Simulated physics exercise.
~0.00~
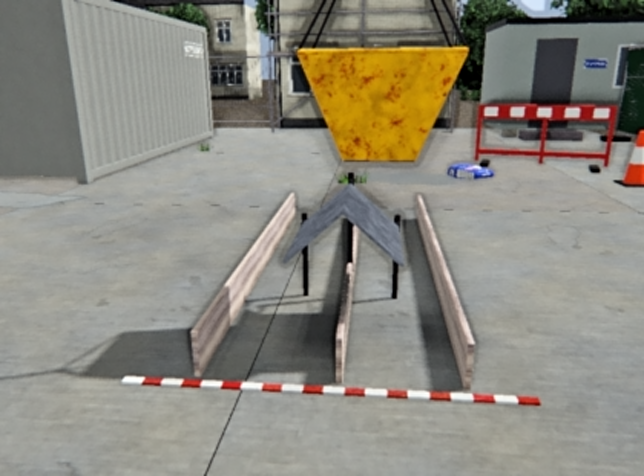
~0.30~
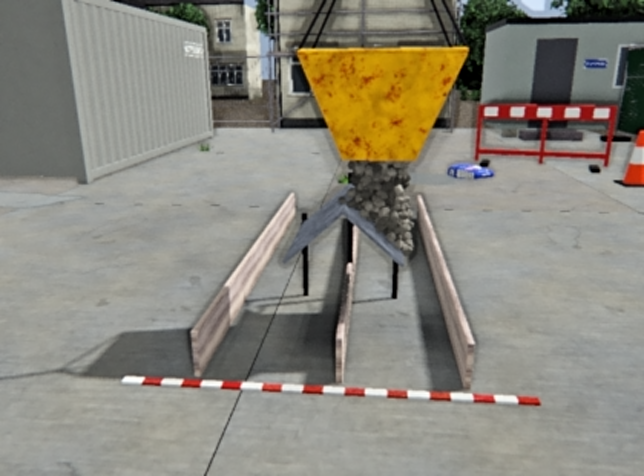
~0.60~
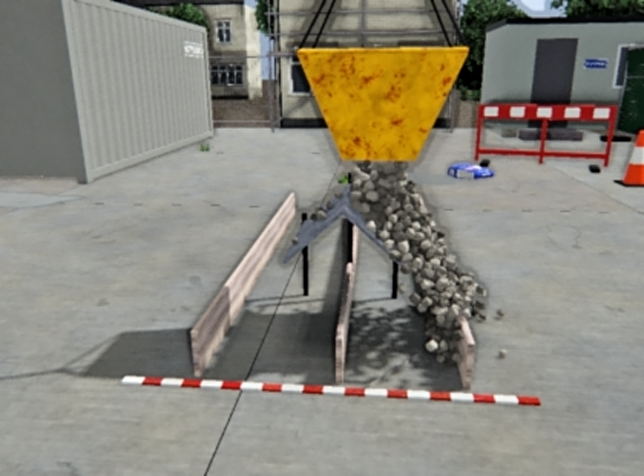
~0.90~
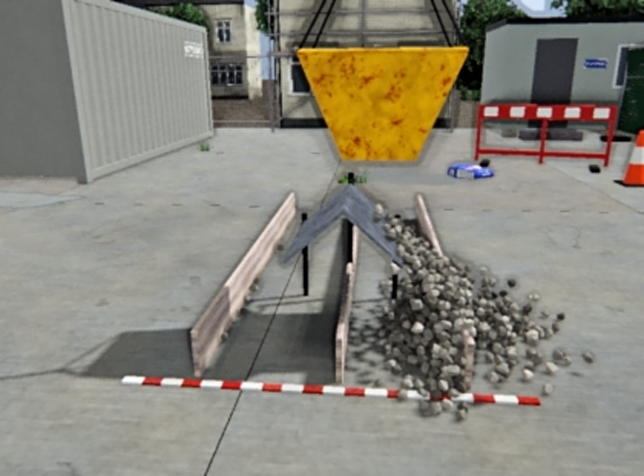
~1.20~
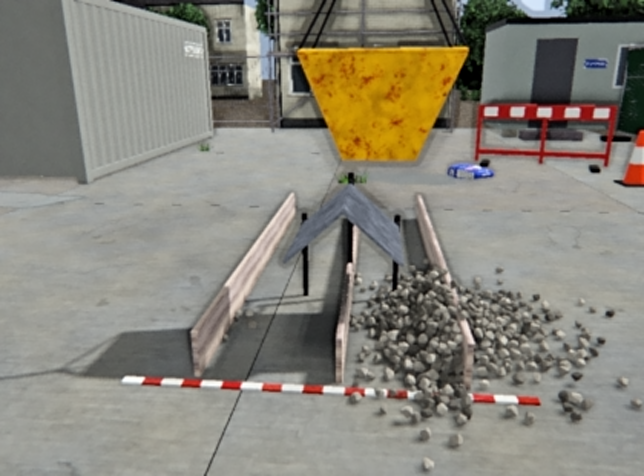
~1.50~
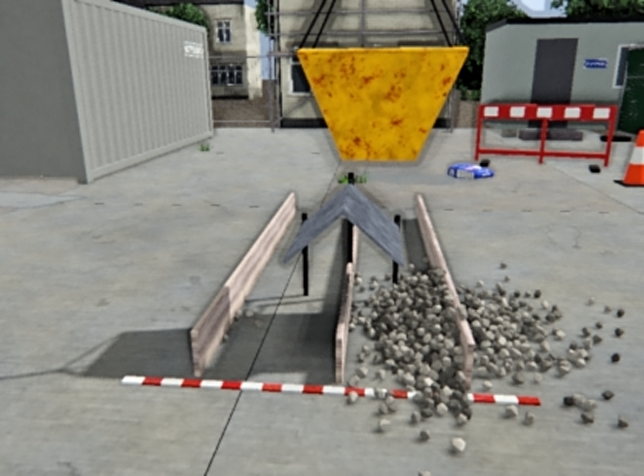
A rusty yellow skip hangs still over a grey concrete yard, seen from the front and slightly above, with a pale container at left and a red and white barrier at right. Below it stand a dark peaked steel roof on posts, three wooden boards forming two bays, and a red and white striped staff. Grey stones pour from the skip onto the peak and slide down its right slope. They tumble into the right bay, and many spill over the outer board. The heap spreads and settles, mostly in the right bay, with the rest scattered beyond it and the left bay almost empty.
